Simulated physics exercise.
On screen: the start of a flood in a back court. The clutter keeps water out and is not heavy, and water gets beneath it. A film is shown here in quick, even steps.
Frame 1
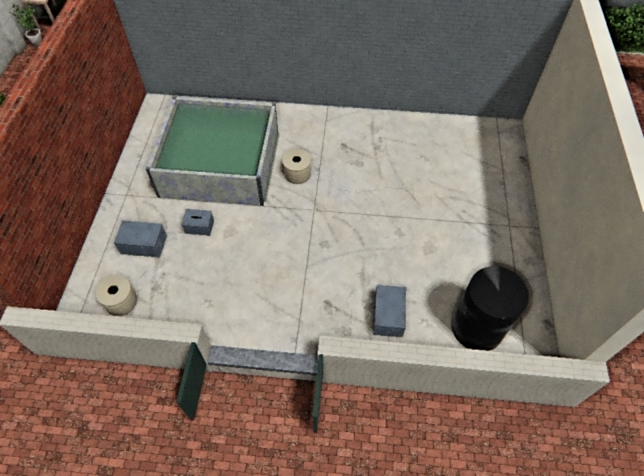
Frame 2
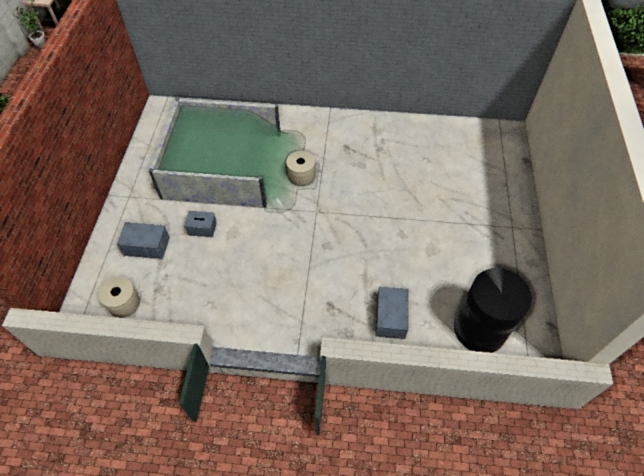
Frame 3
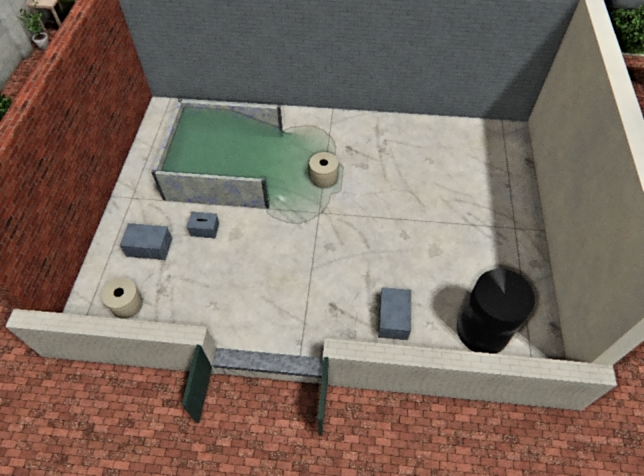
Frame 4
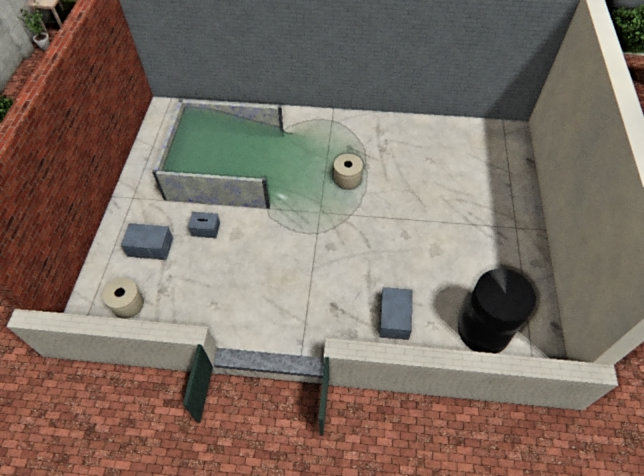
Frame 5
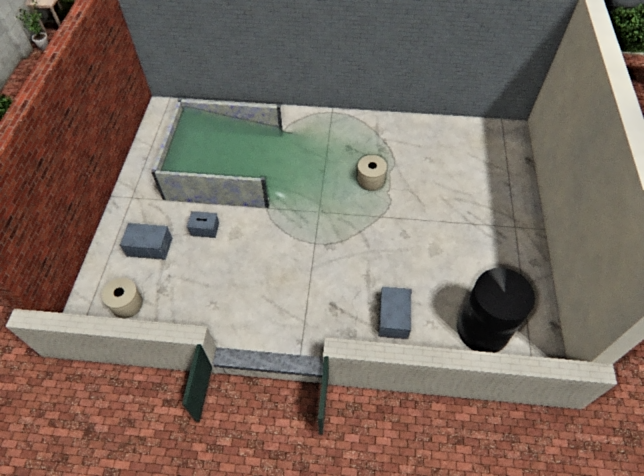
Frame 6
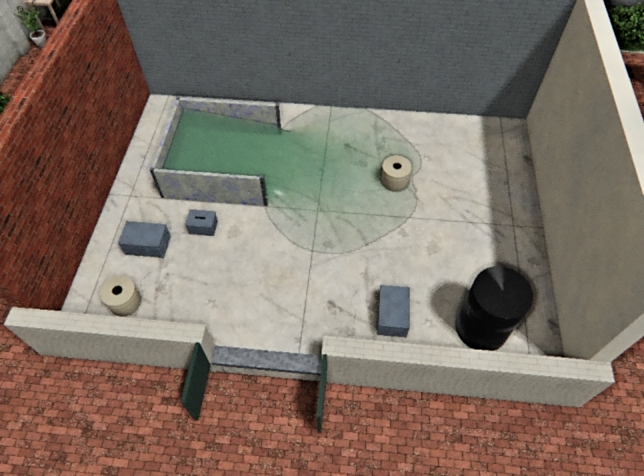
A cream tub stands beside a grey-walled tank of green water in a paved, walled court, seen from high above the open front gate. Two blue-grey boxes and another cream tub sit at left, with a third box and a black barrel at front right. The tank's right side opens, water fans across the paving, and the first tub slides steadily right, upright, while the other objects stay put.
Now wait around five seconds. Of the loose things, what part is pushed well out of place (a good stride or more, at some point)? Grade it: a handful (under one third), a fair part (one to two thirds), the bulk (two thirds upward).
A handful.
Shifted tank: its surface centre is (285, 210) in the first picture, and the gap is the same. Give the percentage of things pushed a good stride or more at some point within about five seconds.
The share comes to close to 20 percent.
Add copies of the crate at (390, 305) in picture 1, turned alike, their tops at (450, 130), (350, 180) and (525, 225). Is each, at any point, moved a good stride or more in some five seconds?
Taking them one at a time: Gets driven off, then gets driven off, then gets driven off.
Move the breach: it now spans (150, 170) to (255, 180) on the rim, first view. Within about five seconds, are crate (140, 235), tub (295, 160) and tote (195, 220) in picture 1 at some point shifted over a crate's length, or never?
Here is how they go, in order: Dislodged that far, fails to go that far, and dislodged that far.
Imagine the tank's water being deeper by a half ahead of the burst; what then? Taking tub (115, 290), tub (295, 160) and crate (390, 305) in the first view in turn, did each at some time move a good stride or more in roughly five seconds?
Taking each in turn, the answer is came up short, did it, did it.
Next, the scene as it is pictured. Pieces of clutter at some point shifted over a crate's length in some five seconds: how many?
It comes to 1.
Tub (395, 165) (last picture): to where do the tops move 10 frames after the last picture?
Estimated position: Around (533, 180).
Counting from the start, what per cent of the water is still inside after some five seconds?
Estimate: About 100 %.
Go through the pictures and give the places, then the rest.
The first picture shows a tub at (297, 160), on the bottom; a tote at (197, 218), on the bottom; 0 of 5 have shifted.
The second picture shows a tub at (301, 161) rests on the ground; a tote at (199, 219), on the bottom; 0 of 5 have shifted.
The third picture shows a tub at (324, 163), on the bottom, a stride from its start; a tote at (202, 220), on the bottom; 1 of 5 have shifted.
The fourth picture shows a tub at (348, 164) rests on the ground, a stride from its start; a tote at (203, 220) rests on the ground; 1 of 5 have shifted.
The fifth picture shows a tub at (372, 166), on the bottom, a stride from its start; a tote at (202, 220) rests on the ground; 1 of 5 have shifted.
The sixth picture shows a tub at (397, 166) rests on the ground, far from its start; a tote at (200, 218) rests on the ground; 1 of 5 have shifted.
A moment on, 1 of 5 are well off their spots; 0 afloat.
Next, 1 of 5 are well off their spots; 1 afloat.
Later, 1 of 5 are well off their spots; 1 afloat.
In the end, 1 of 5 are well off their spots, and 1 have been at some point; 1 afloat.
